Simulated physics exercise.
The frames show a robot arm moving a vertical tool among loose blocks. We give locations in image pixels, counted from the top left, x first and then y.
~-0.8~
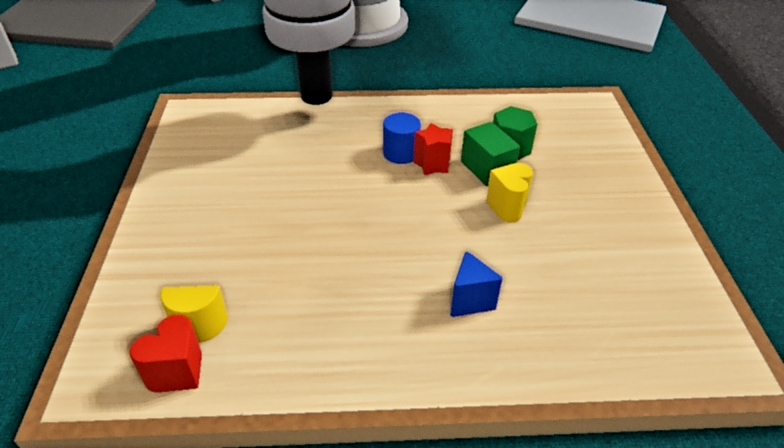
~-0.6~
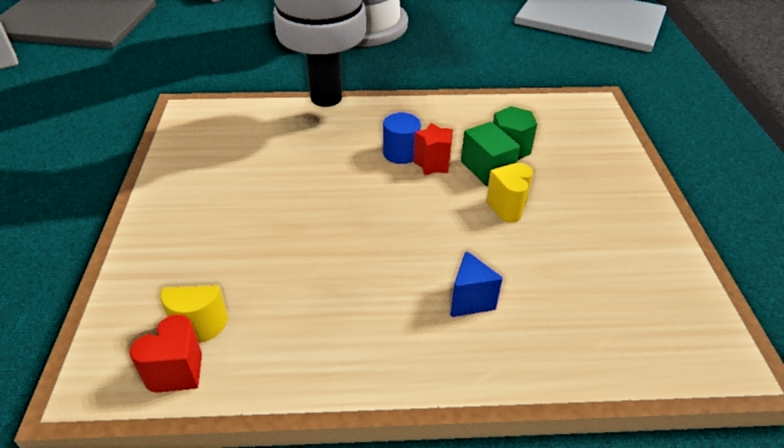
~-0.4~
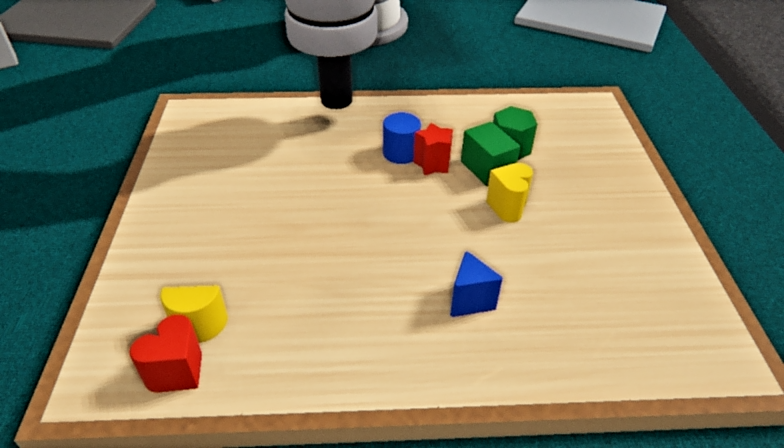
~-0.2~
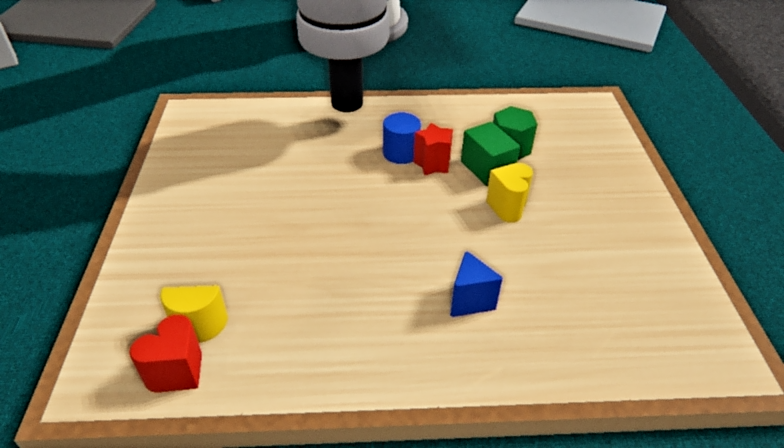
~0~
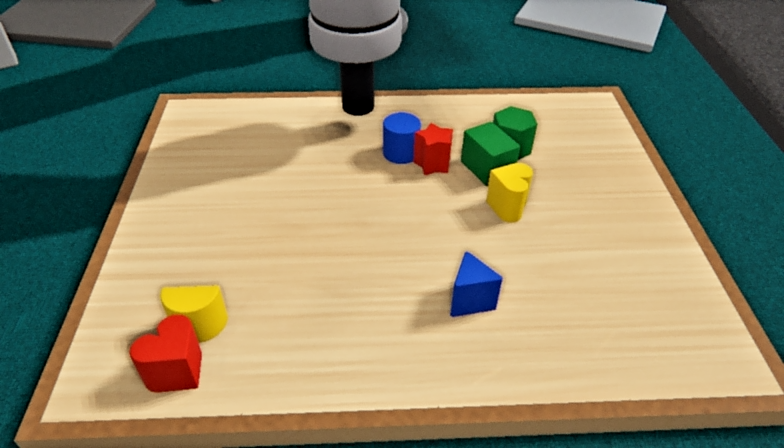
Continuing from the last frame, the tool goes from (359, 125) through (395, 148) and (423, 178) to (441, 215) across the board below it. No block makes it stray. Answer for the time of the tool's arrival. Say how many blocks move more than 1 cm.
It displaces two.
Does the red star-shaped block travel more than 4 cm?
Yes, it checks out.
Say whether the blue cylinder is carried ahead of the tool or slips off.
Expect to find it ahead of the tool.
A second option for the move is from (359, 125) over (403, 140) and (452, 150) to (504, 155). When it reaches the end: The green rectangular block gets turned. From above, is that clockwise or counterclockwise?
Spins clockwise.
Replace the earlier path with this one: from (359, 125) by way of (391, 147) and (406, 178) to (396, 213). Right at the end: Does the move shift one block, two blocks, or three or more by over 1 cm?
It should be two.
On the path given first. One third of the way, tool at (396, 130); blue cylinder at (418, 135); red star-shaped block at (452, 141), turned 30° anticlockwise.
Two thirds of the way, tool at (424, 160); blue cylinder at (446, 169); red star-shaped block at (477, 159), turned 70° anticlockwise; green rectangular block at (495, 137).
At the end, tool at (443, 197); blue cylinder at (475, 204); red star-shaped block at (477, 159), turned 80° anticlockwise; green rectangular block at (495, 137); yellow heart-shaped block not moved.
